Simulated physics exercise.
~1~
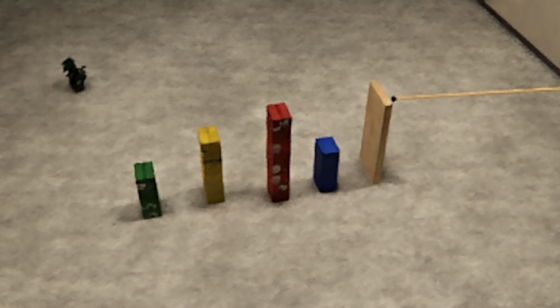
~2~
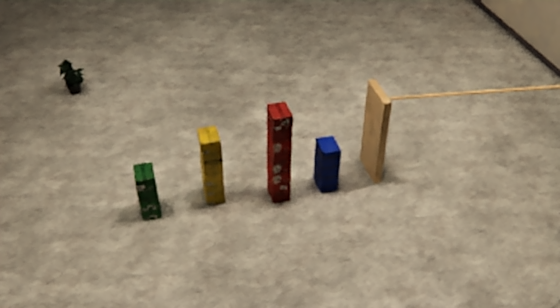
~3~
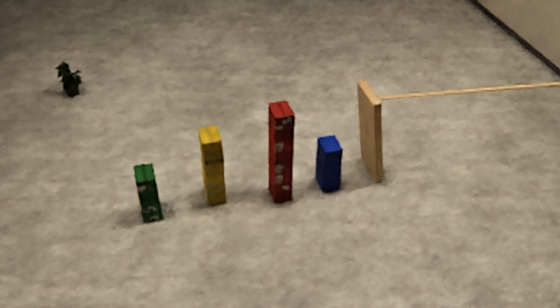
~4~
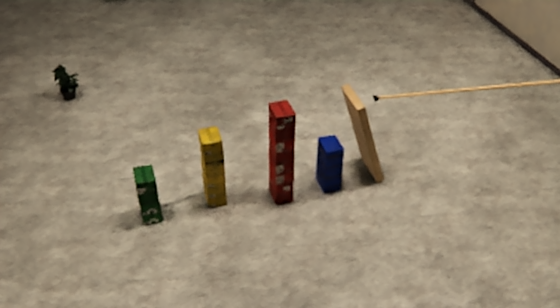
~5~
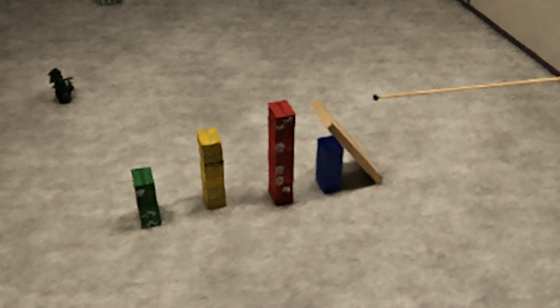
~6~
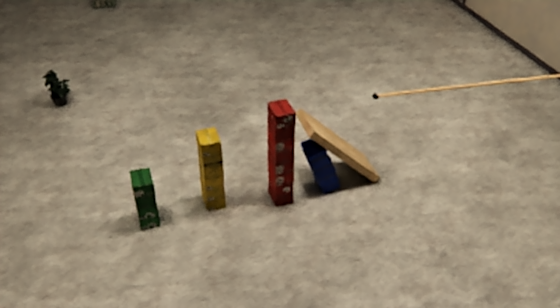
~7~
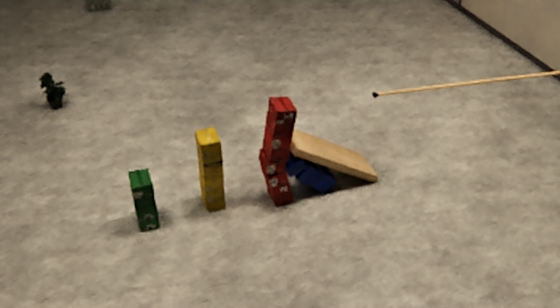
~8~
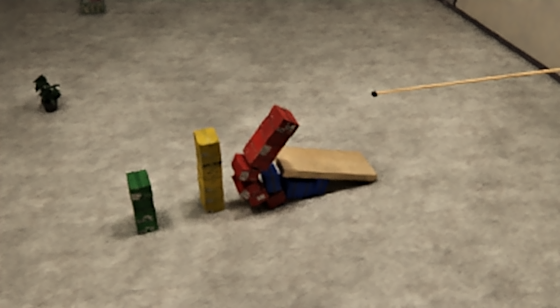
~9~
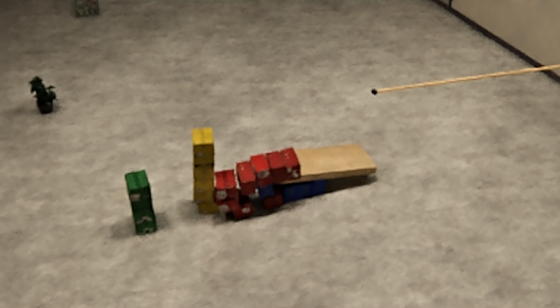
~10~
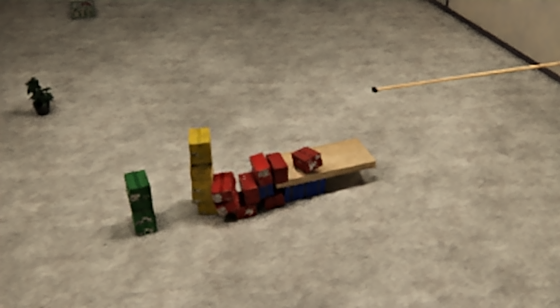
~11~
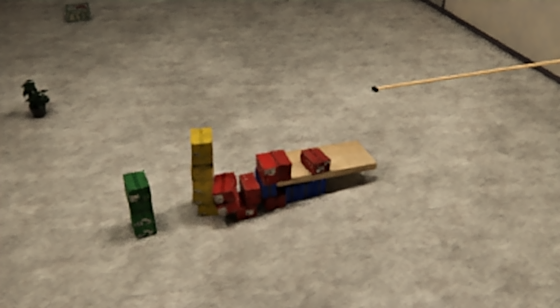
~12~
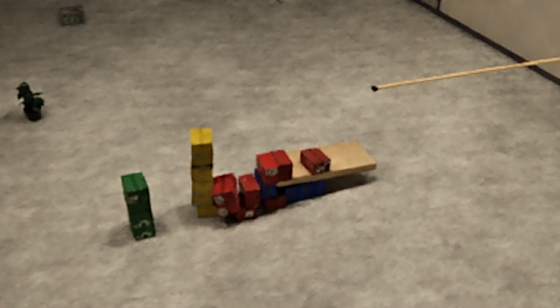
Wooden board tipping left off a pole's push, toppling blue and red block stacks, while yellow and green stacks stay standing.
